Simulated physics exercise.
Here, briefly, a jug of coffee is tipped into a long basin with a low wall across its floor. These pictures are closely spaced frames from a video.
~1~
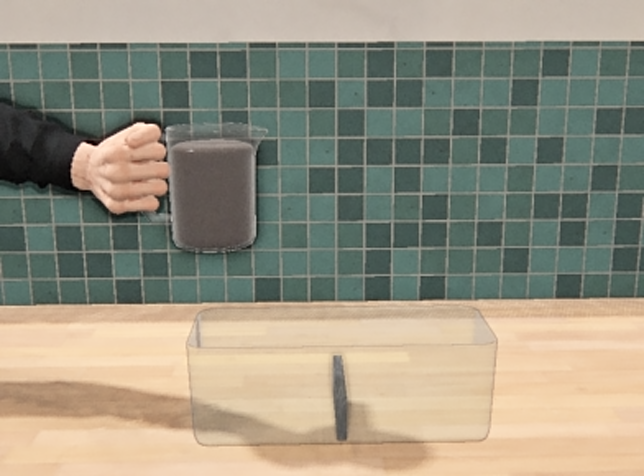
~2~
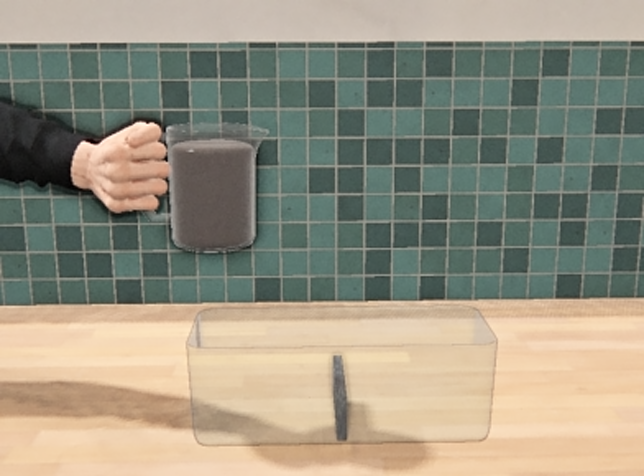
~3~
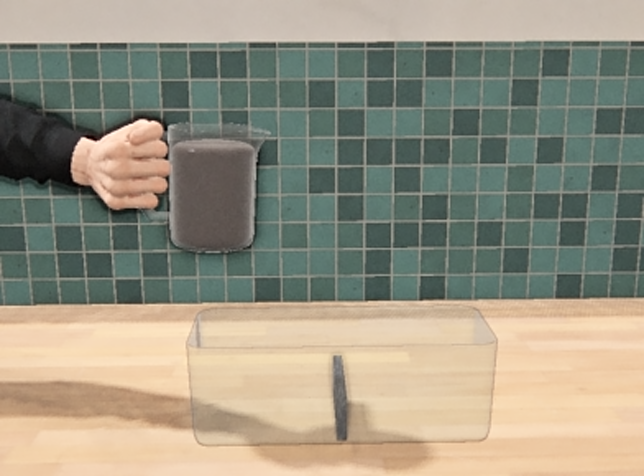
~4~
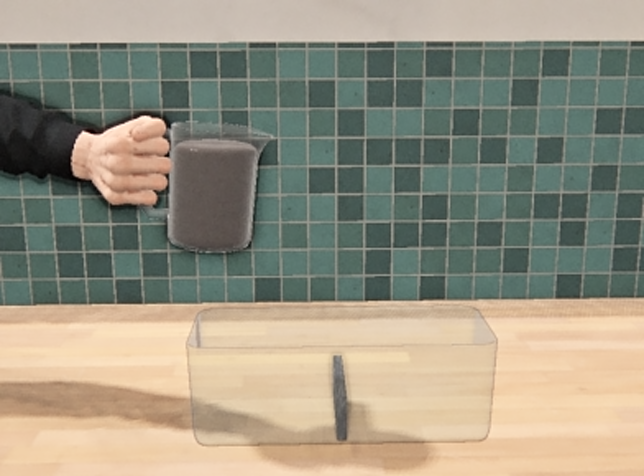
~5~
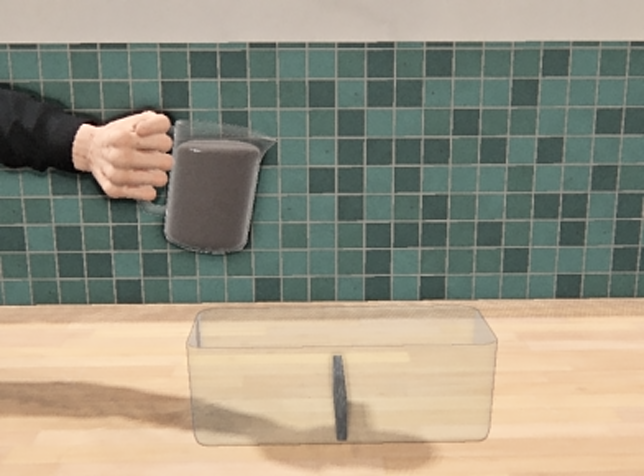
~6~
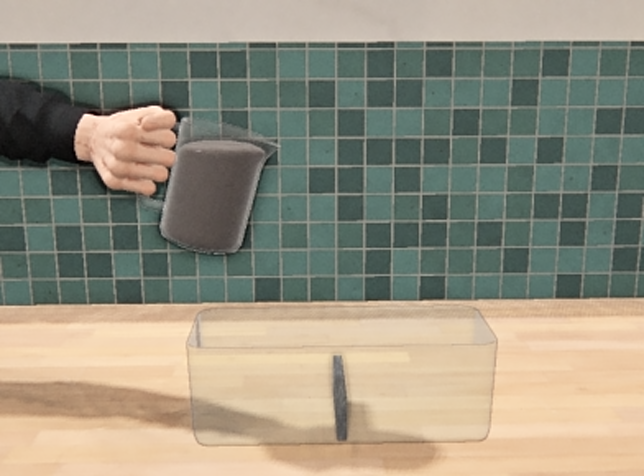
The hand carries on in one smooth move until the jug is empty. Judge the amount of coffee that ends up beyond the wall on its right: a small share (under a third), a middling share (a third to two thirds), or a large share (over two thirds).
A middling share.
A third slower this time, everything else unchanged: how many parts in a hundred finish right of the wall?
Around 60 percent.
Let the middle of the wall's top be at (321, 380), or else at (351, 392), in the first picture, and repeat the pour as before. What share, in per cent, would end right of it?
About 75 % for the first and about 30 % for the second.
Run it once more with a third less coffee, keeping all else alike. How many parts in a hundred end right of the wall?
I'd put it at around 15 %.
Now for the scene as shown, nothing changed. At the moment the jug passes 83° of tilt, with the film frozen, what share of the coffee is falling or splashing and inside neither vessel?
Something like 20 per cent of it.
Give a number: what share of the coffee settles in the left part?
That is roughly 55 percent of it.
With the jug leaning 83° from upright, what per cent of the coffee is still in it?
Close to 75 per cent.
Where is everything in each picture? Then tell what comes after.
Tilt 0°; pouring edge (268, 129); surface from (171, 145) to (254, 145); the long basin's rim runs from (193, 329) to (487, 325); the wall's top is at (340, 376), in the first picture.
Tilt 1°; pouring edge (268, 130); surface from (172, 145) to (254, 145), in the second picture.
Tilt 2°; pouring edge (270, 132); surface from (173, 144) to (256, 146), in the third picture.
Tilt 6°; pouring edge (273, 135); surface from (175, 144) to (258, 147), in the fourth picture.
Tilt 10°; pouring edge (276, 140); surface from (177, 146) to (261, 148), in the fifth picture.
Tilt 15°; pouring edge (280, 146); surface from (179, 147) to (267, 149), in the sixth picture.
A moment on, the jug is tipped on its side and 75 per cent is still to pour, 0 is left of the wall and 4 right of it.
Next, the jug is tipped right over and 15 per cent is still to pour, 26 is left of the wall and 36 right of it.
Then the jug is tipped right over and 0 per cent is still to pour, 55 is left of the wall and 41 right of it.
Later the jug is tipped right over and 0 per cent is still to pour, 56 is left of the wall and 42 right of it.
At rest 56 per cent lies left of the wall, 42 right of it and 2 outside.
